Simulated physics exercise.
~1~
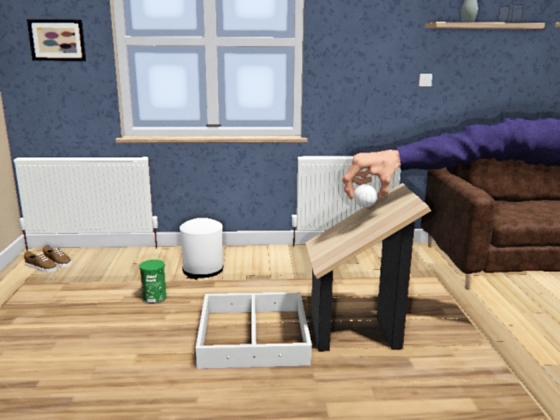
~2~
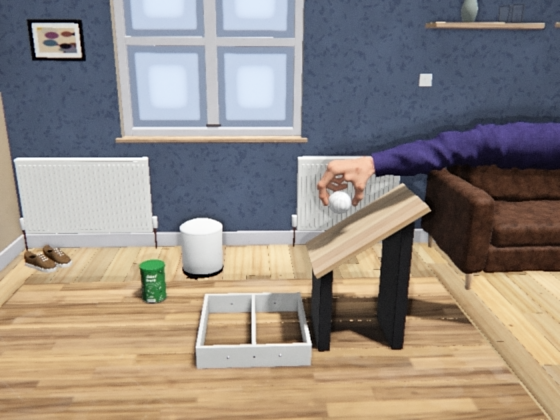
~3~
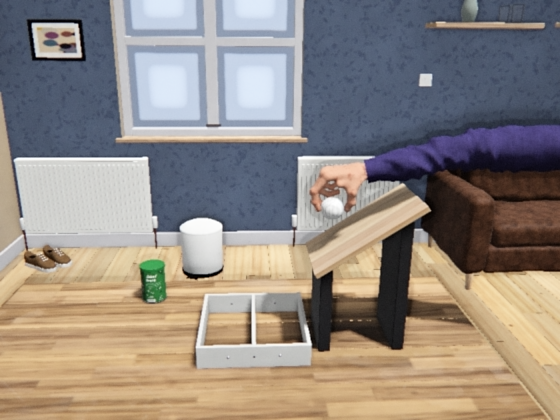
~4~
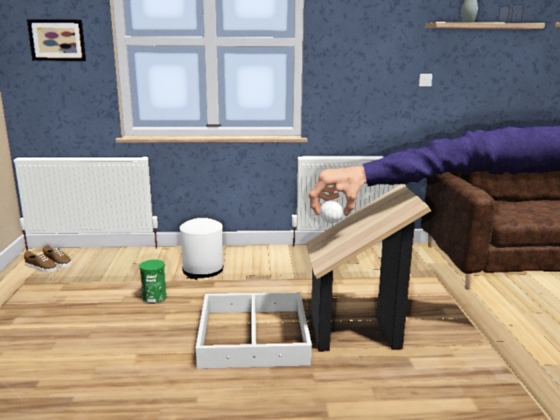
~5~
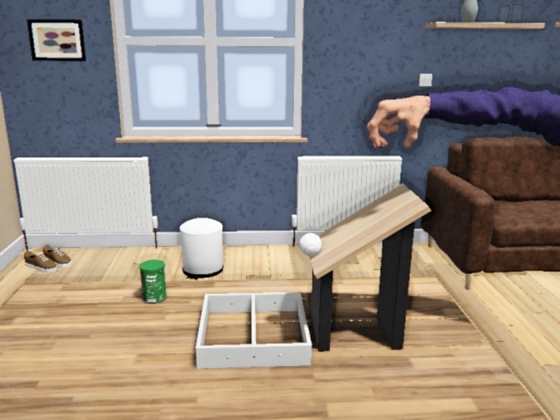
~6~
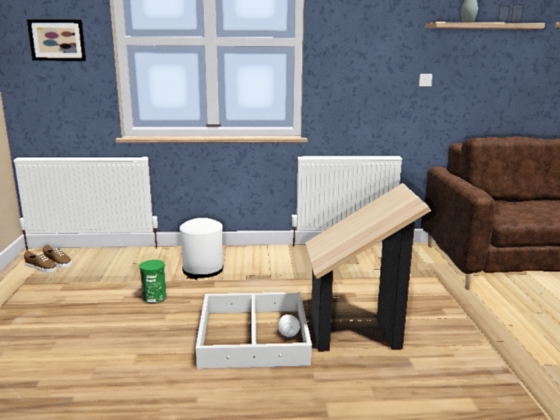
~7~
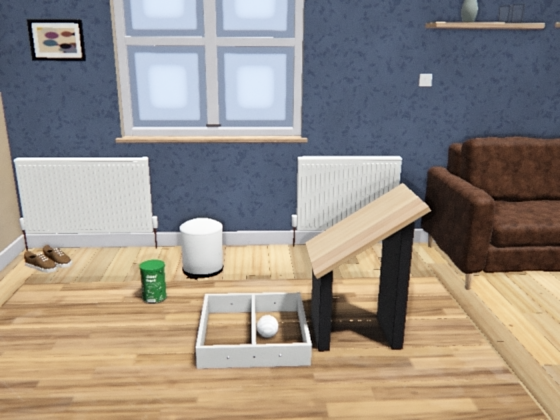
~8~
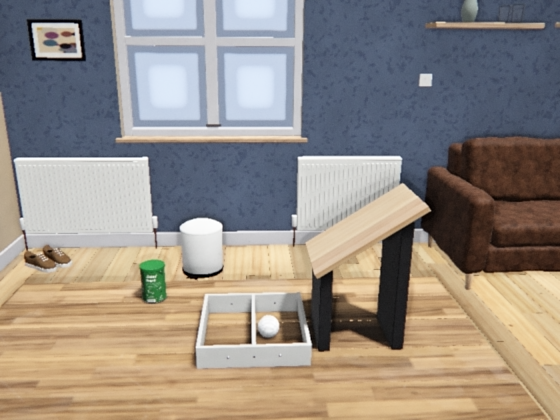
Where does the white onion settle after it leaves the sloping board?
It settles in the nearer bay of the tray, the one next to the board, close to the divider.
